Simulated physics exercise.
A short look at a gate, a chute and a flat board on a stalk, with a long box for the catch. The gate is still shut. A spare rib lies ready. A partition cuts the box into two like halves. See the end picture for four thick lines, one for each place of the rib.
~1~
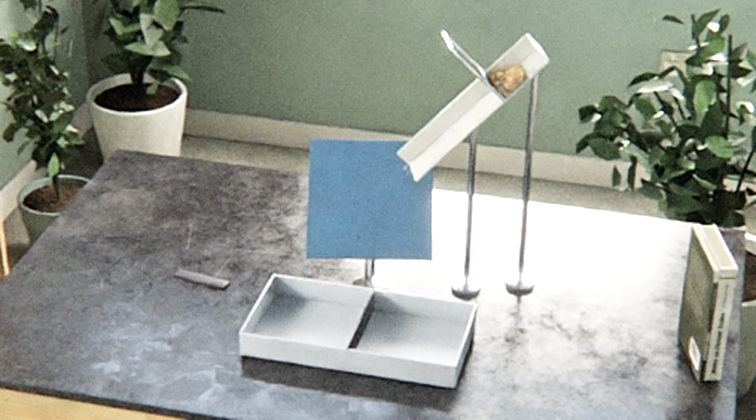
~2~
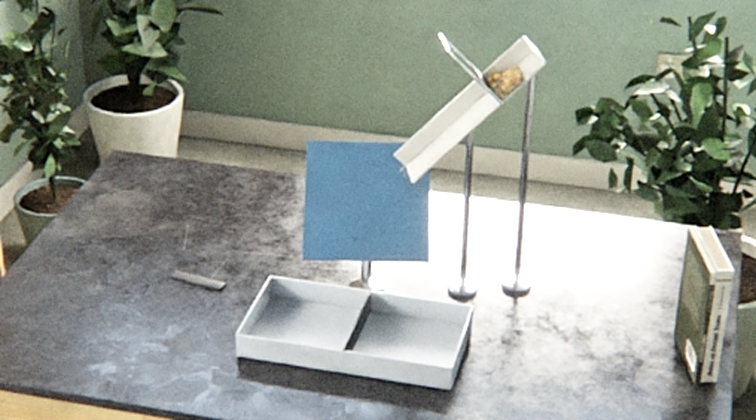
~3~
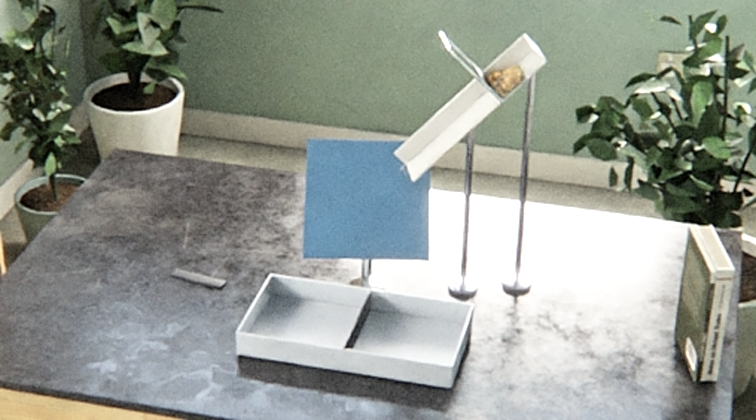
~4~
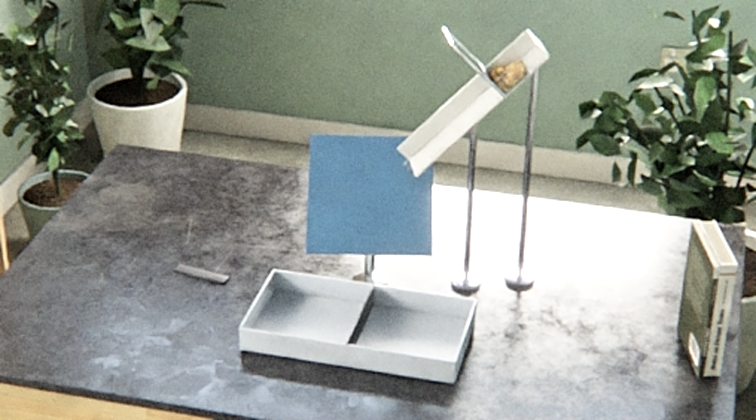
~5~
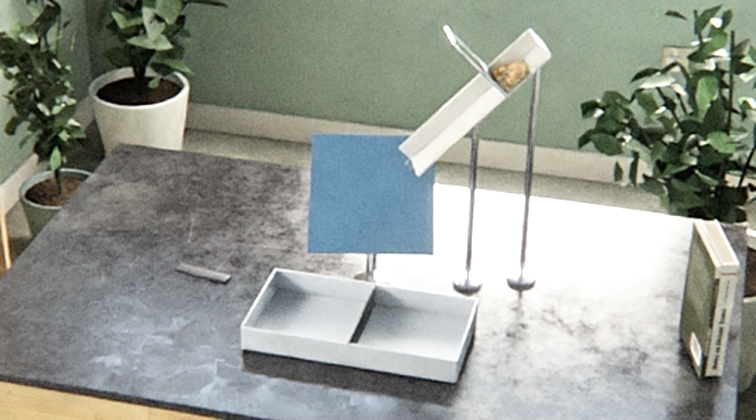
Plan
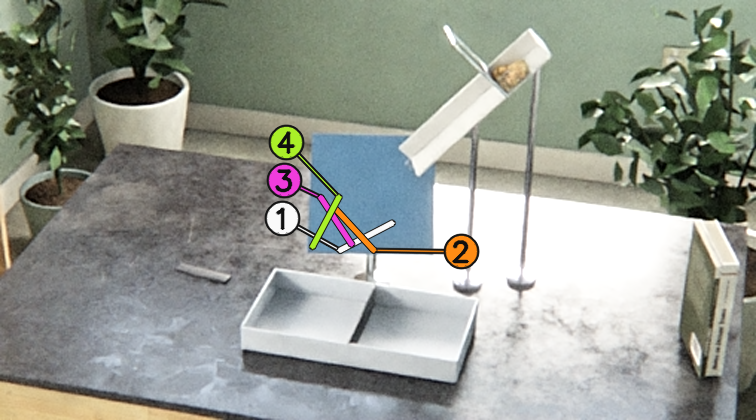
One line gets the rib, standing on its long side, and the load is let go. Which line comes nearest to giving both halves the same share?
Line 3 does it best.
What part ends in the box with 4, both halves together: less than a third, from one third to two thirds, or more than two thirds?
Line 4 gives more than two thirds.
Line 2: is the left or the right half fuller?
The right half.
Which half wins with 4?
More lands on the left.
On the marked copy, line 1 from (392, 223) to (340, 250); line 2 from (335, 208) to (373, 250); line 3 from (320, 197) to (351, 244); line 4 from (338, 197) to (312, 246).
With 1, of what is caught, every piece in the left half, not one piece in the right.
With 2, of what is caught, just a few in the left half, almost all in the right.
With 3, of what is caught, roughly half in the left half, roughly half in the right.
With 4, of what is caught, almost all in the left half, about a tenth in the right.
